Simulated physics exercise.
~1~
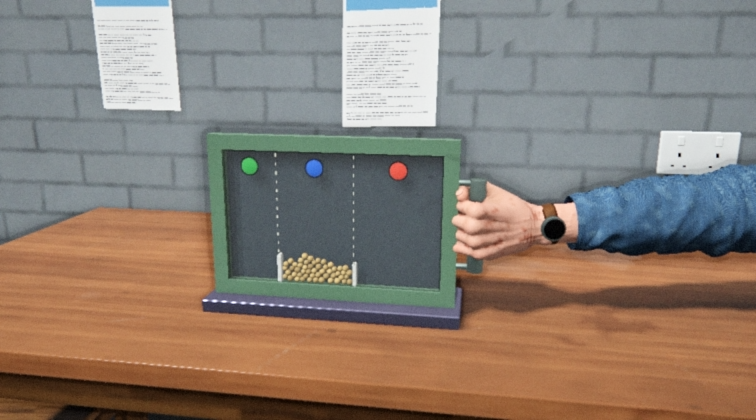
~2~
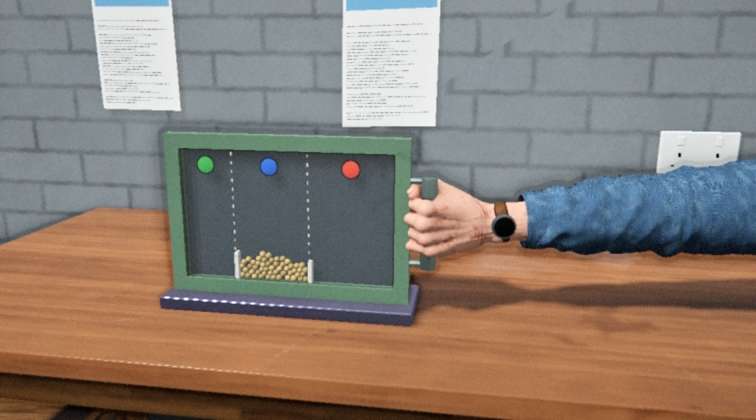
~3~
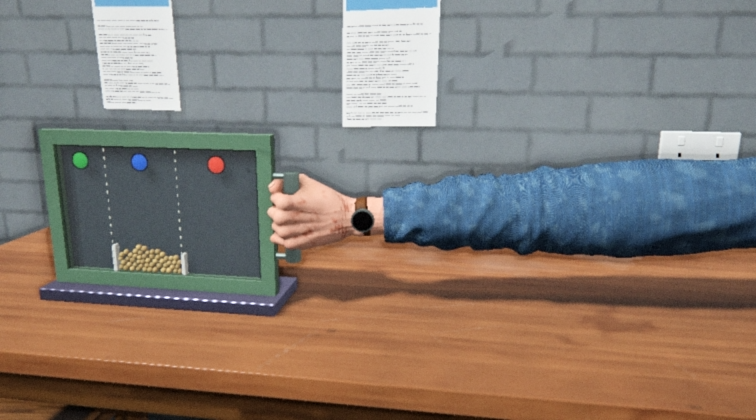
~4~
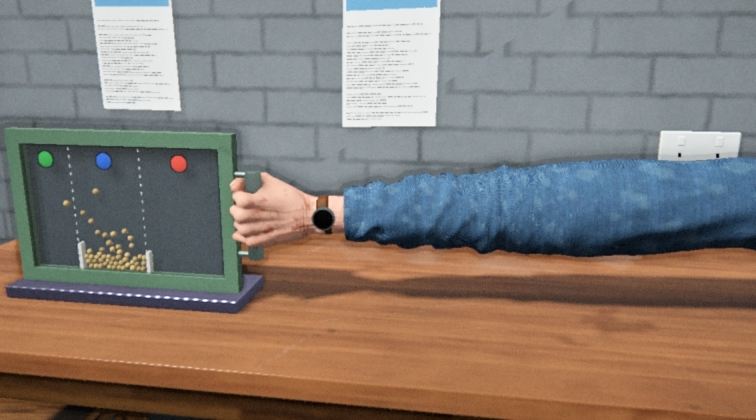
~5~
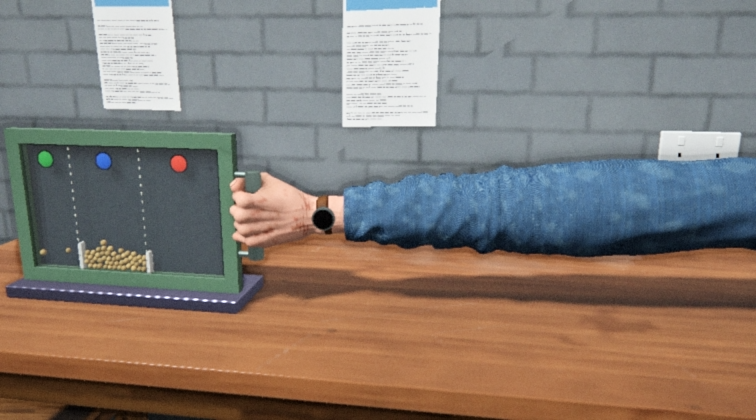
At the start, a clear-faced green case stands upright on a wooden table, with pale beads heaped between two low walls in its middle strip, beneath a blue dot. A hand in a denim sleeve, wearing a watch, grips the handle on the right side and slides the case left. The heap stays together for most of the way. As the case reaches the left side of the table, beads fly up and leftward inside it. The case then stays still, with most beads back under the blue dot, a few in the green strip and none in the red.
